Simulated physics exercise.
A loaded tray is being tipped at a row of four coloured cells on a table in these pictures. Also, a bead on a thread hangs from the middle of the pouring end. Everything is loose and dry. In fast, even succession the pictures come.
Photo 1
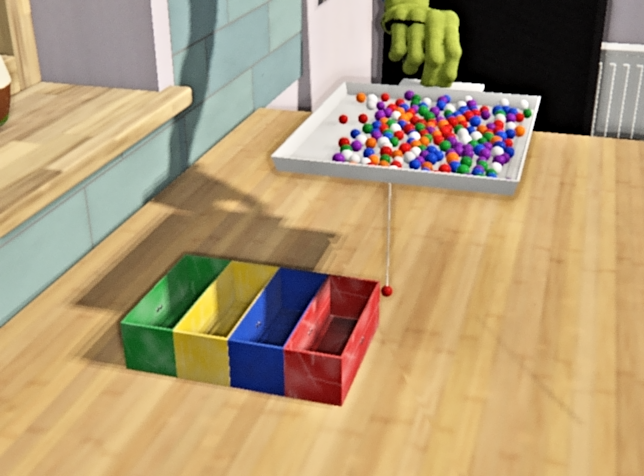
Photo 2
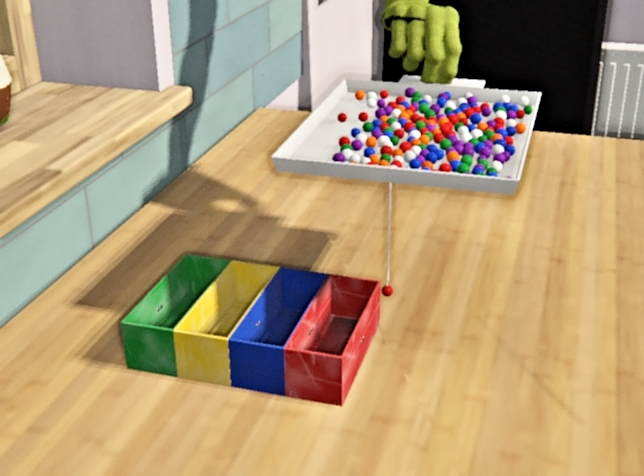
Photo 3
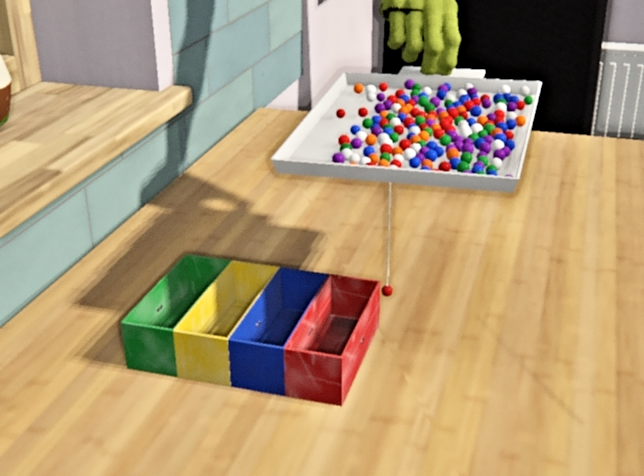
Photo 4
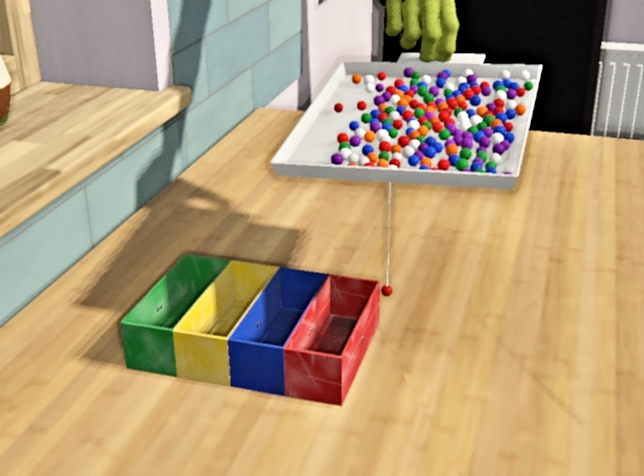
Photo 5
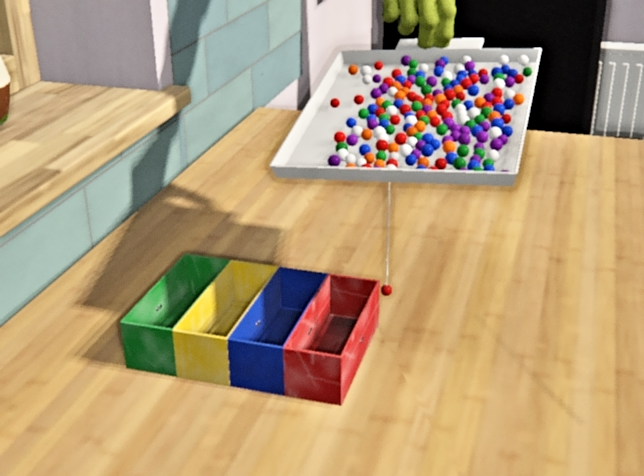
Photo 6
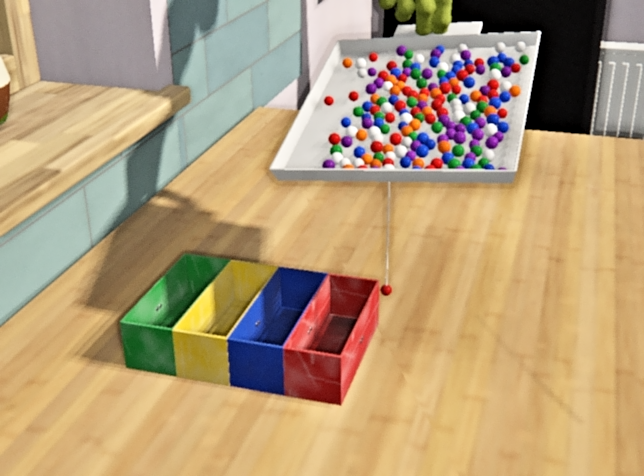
A wooden table beside a teal-tiled wall is seen from above at an angle, with a dark opening and a radiator behind. Green, yellow, blue and red open boxes stand joined left to right, below and left of a pale tray of multicoloured beads, with a red bead hanging on a thread. A green hand lowers behind the tray as its far side rises, the beads shift and spread slightly, and the camera stays still.
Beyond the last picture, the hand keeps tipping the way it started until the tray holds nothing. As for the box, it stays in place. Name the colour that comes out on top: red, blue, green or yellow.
Blue comes out on top.
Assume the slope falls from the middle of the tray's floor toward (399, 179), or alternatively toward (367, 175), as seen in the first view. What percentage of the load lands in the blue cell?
First case about 10 percent; second case about 40 percent.
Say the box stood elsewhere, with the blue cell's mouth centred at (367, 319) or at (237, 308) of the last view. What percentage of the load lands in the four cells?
Near 90 % and 80 %.
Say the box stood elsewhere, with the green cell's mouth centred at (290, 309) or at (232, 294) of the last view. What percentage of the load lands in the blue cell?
10% for the first placement, 20% for the second.
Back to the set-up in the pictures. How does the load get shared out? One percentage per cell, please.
Green cell: 0 %. Yellow cell: 10 %. Blue cell: 50 %. Red cell: 20 %.
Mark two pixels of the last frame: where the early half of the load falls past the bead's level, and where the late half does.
Starting near (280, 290), moving on to near (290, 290).
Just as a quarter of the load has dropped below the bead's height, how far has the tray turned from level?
I'd say close to 65 degrees.
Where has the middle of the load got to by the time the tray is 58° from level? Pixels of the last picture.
Around (334, 162).
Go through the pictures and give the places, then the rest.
In the first frame, corners of the pouring end (277, 155) and (514, 179), level; middle of the load (436, 136), round plastic beads; bead on its thread (387, 291); green cell (149, 345); yellow cell (202, 354); blue cell (257, 363); red cell (313, 373).
In the second frame, corners of the pouring end (277, 155) and (514, 178), level; middle of the load (436, 134).
In the third frame, corners of the pouring end (277, 157) and (514, 176), tipped barely, lowest at the left corner; middle of the load (435, 129).
In the fourth frame, corners of the pouring end (276, 161) and (513, 173), tipped a little, lowest at the left corner; middle of the load (434, 122).
In the fifth frame, corners of the pouring end (275, 163) and (512, 171), tipped a little, lowest at the left corner; middle of the load (432, 116).
In the sixth frame, corners of the pouring end (275, 166) and (511, 168), tipped clearly, lowest at the left corner; middle of the load (427, 112), almost all on the move; green cell (149, 344); yellow cell (202, 353); blue cell (256, 362); red cell (313, 372).
Just after the last frame, tray tipped steeply; the larger part on the tray; about a tenth in the blue cell; about a tenth in the yellow cell; just a few in the red cell; just a few in the green cell; about a tenth falling or outside the box.
A moment on, tray tipped right over; about a tenth on the tray; roughly half in the blue cell; roughly a quarter in the red cell; about a tenth in the yellow cell; just a few in the green cell; roughly a quarter falling or outside the box.
Further on, tray tipped past a quarter turn; roughly half in the blue cell; roughly a quarter in the red cell; about a tenth in the yellow cell; just a few in the green cell; about a tenth falling or outside the box.
When it is over, tray tipped past a quarter turn; roughly half in the blue cell; roughly a quarter in the red cell; about a tenth in the yellow cell; just a few in the green cell; about a tenth outside the box.
